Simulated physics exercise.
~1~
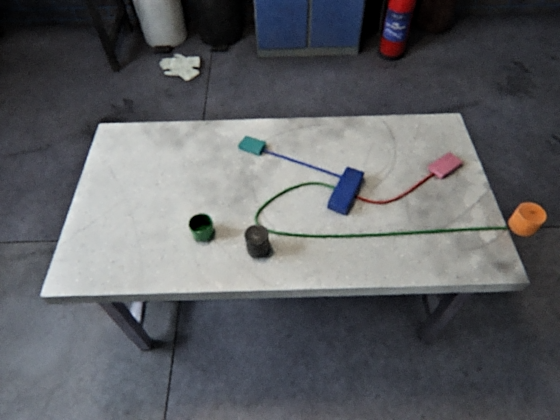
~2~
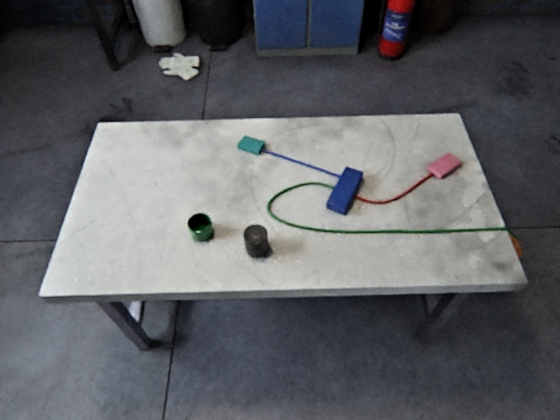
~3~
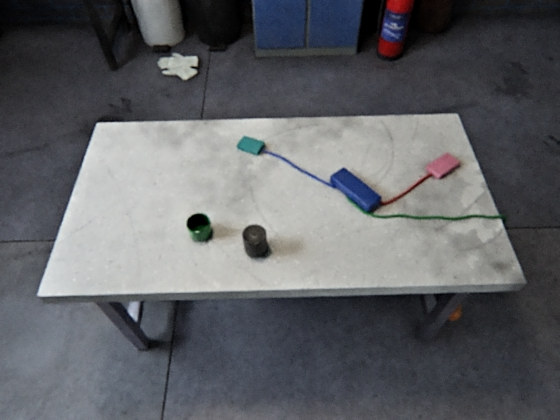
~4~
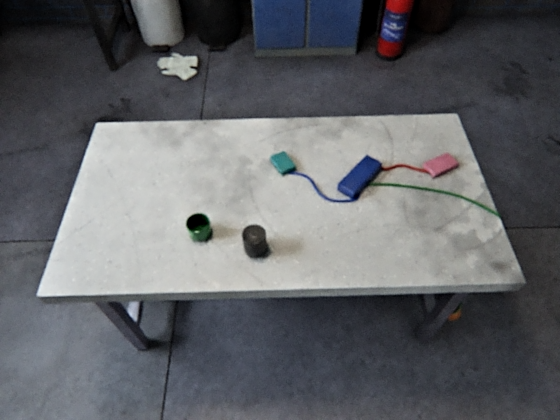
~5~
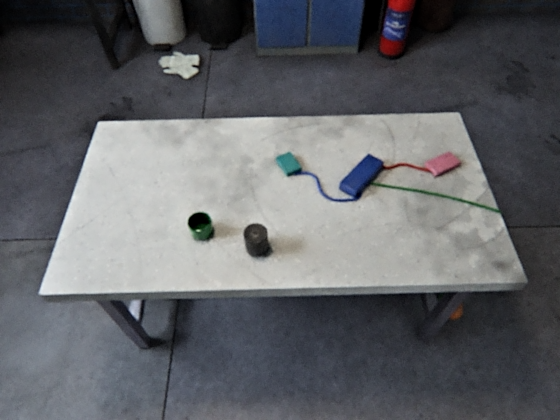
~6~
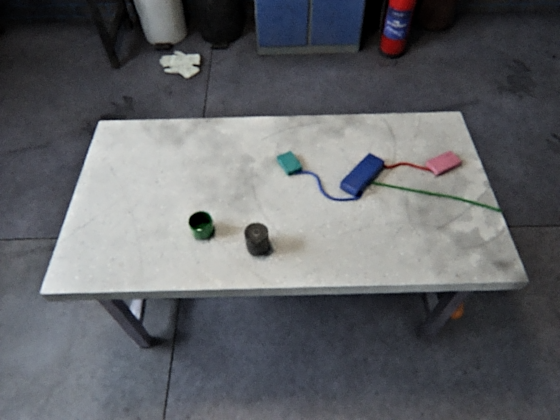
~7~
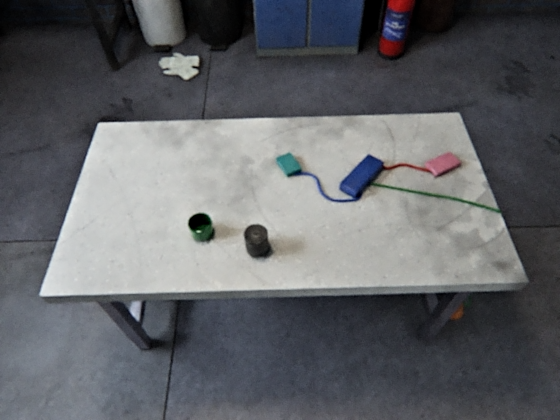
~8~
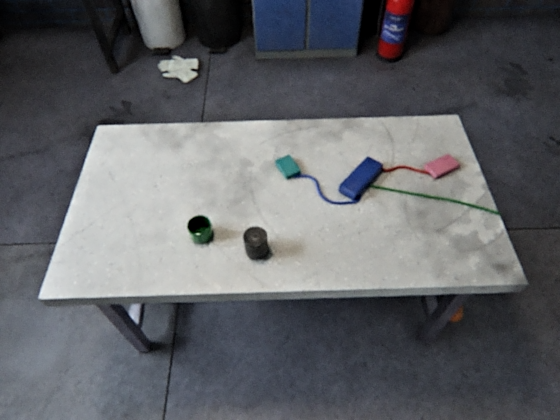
An orange speaker falls off the table's right edge, and its cable drags the blue strip and teal charger.
